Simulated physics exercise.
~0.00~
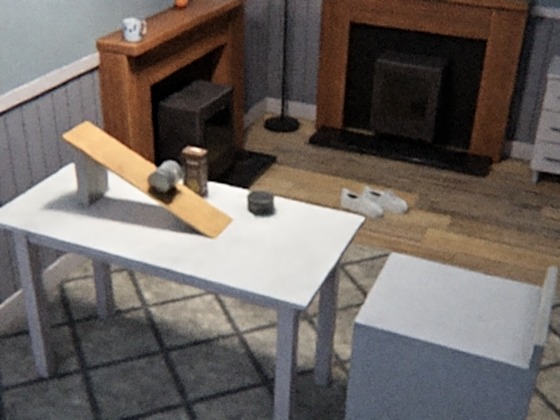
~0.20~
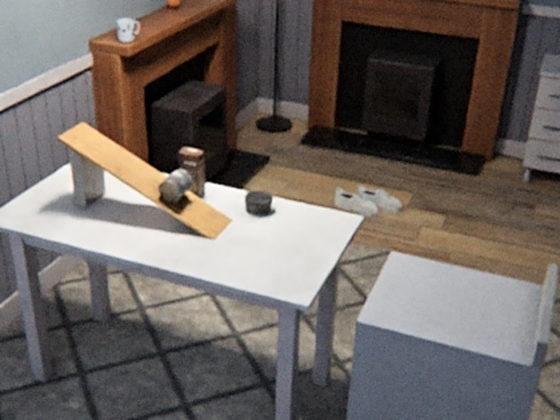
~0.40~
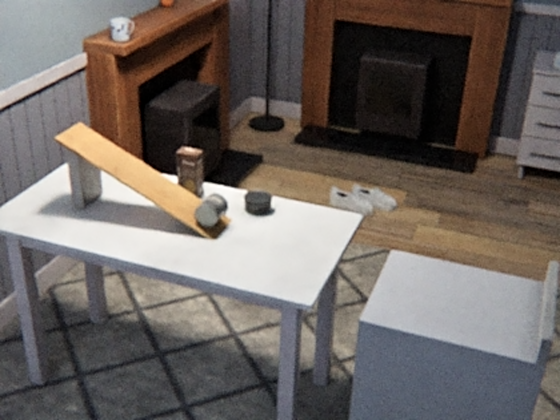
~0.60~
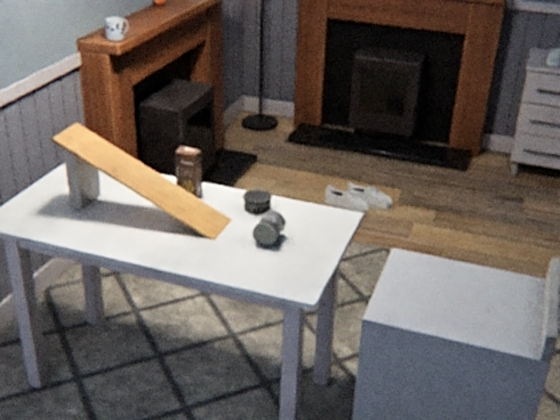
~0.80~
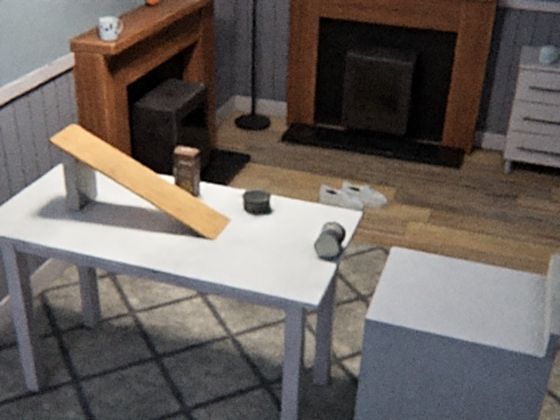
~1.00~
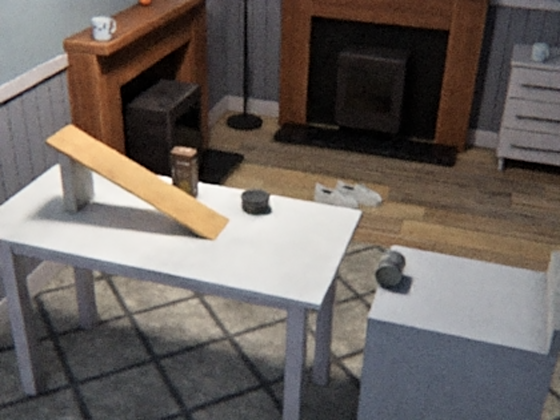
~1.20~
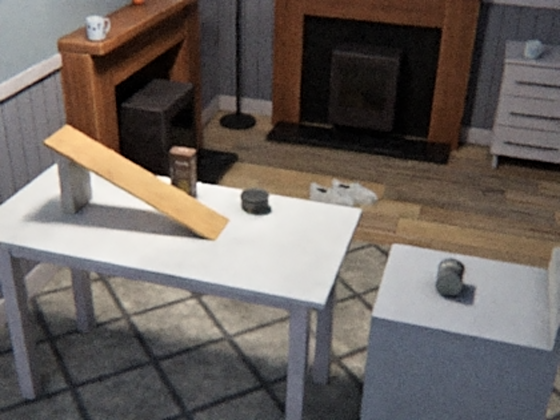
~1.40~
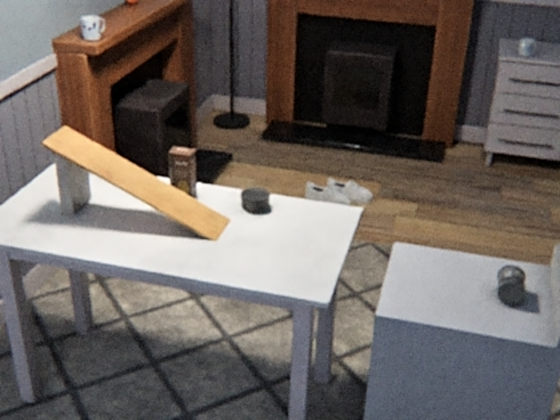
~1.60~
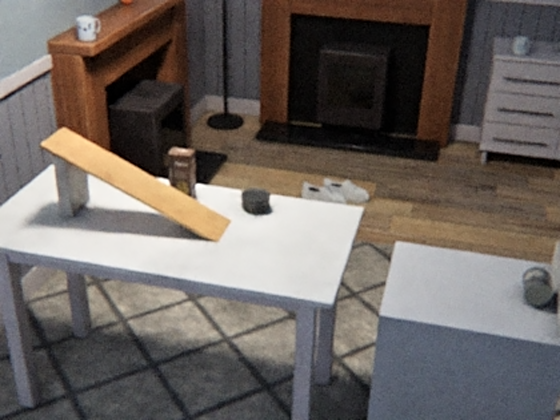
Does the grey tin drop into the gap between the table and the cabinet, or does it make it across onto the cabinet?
The grey tin makes it across the gap, landing on the cabinet top and rolling over to its far right side.
A white table held a wooden ramp, and a grey tin rolled down it, passed the brown carton and black tub, crossed the gap onto the lower white cabinet, and rolled to its far right end while the other two stayed put.
